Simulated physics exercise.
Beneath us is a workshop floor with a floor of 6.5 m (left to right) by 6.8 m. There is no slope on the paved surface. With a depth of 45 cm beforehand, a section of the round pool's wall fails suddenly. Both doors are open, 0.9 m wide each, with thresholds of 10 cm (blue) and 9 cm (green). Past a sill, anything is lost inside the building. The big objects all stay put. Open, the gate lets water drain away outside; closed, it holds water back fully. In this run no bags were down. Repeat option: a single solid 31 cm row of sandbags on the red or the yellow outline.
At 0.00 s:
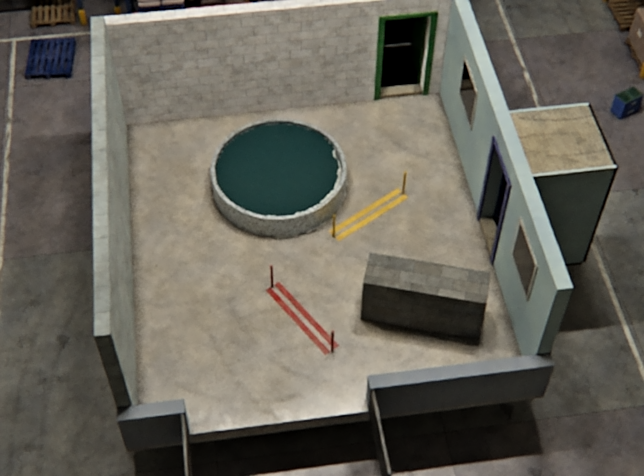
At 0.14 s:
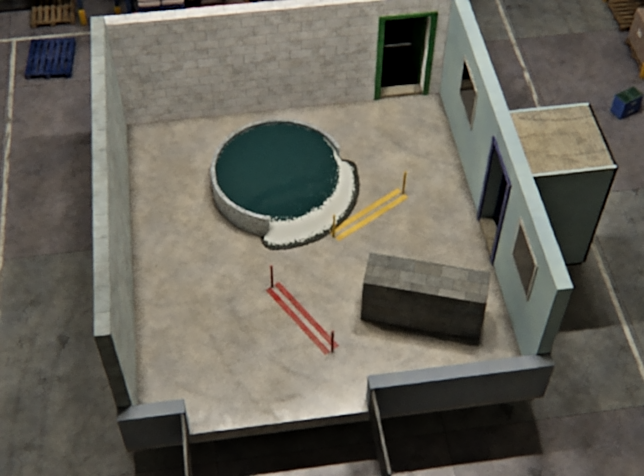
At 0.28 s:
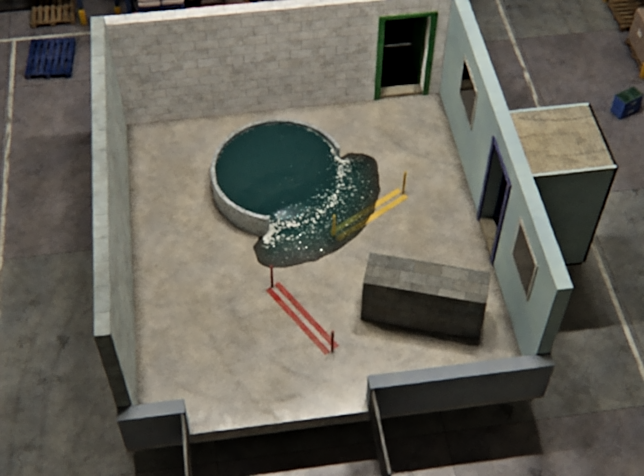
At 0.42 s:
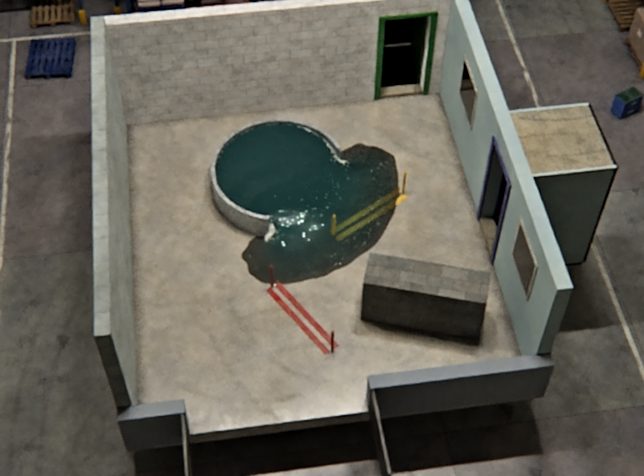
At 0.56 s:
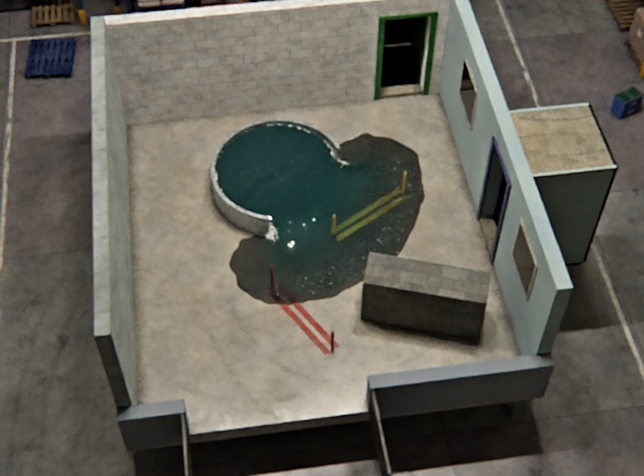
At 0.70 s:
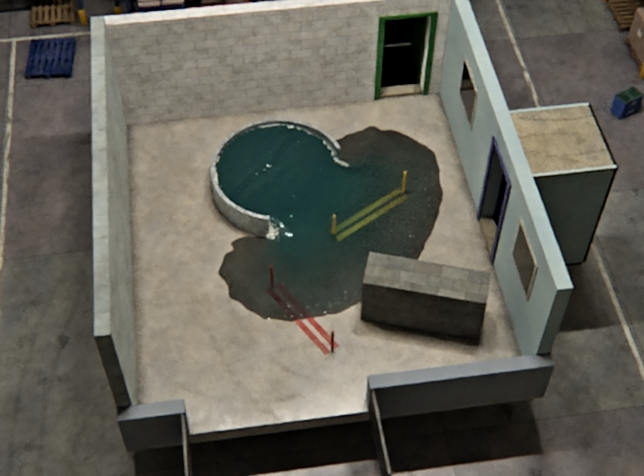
A round pool of dark teal water with a pale rim stands toward the back of a roofless, walled room, seen from high above by a still camera. Yellow and red outlines mark the floor beside a grey block, with a green-framed doorway behind and a blue-framed one at right. The pool's lower-right wall gives way, and foaming water pours out, spreading across both outlines and reaching the block.
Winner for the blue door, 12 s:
Yellow mark.
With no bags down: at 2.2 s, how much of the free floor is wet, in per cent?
Wet share: Near 45 %.
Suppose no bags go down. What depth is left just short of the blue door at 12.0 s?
Depth reading: Near 2.5 cm.
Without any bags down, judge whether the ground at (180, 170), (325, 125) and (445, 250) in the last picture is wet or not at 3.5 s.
One by one, I'd say spared, spared and swamped.
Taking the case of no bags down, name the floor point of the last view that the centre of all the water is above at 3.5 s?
(379, 244).
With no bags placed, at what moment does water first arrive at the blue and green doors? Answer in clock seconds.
It first reaches the blue door at 1.2 s, the green door at 2.0 s.
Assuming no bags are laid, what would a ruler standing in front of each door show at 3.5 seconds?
Reading (cm) - blue: 19; green: 7.
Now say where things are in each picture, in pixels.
The round pool at (279, 170) is whole and still, 45 cm deep, in the first picture.
The front is at (264, 238), 1.3 m from the gap at (330, 209); 0.5 m2 of floor is under water; 45 cm left at the back of the round pool, in the second picture.
Water pours out at (330, 210) and has run 1.6 m, to (264, 259); typically 7 cm deep outside, 45 cm at the round pool's back, in the third picture.
The front is at (259, 273), 1.9 m from the gap at (330, 211); 3.7 m2 of floor is under water; 45 cm left at the back of the round pool, in the fourth picture.
Water pours out at (330, 211) and has run 2.2 m, to (409, 154); typically 4 cm deep outside, 45 cm at the round pool's back, in the fifth picture.
The front is at (423, 151), 2.5 m from the gap at (330, 212); 8.4 m2 of floor is under water; 45 cm left at the back of the round pool, in the sixth picture.
After 1.4 s water covers 40 % of the floor and is deepest (20 cm) near (362, 298) in the run without bags; in at the blue door, 0 L with no bags, 0 L with the row on red, 0 L on yellow.
After 2.2 s water covers 45 % of the floor and is deepest (28 cm) near (494, 290) in the run without bags; in at the blue door, 6 L with no bags, 7 L with the row on red, 0 L on yellow.
After 3.5 s water covers 50 % of the floor and is deepest (26 cm) near (456, 304) in the run without bags; in at the blue door, 41 L with no bags, 51 L with the row on red, 0 L on yellow.
After 7.0 s water covers 75 % of the floor and is deepest (12 cm) near (437, 105) in the run without bags; in at the blue door, 78 L with no bags, 86 L with the row on red, 0 L on yellow.
After 12.0 s water covers 95 % of the floor and is deepest (6 cm) near (131, 213) in the run without bags; in at the blue door, 78 L with no bags, 86 L with the row on red, 0 L on yellow.
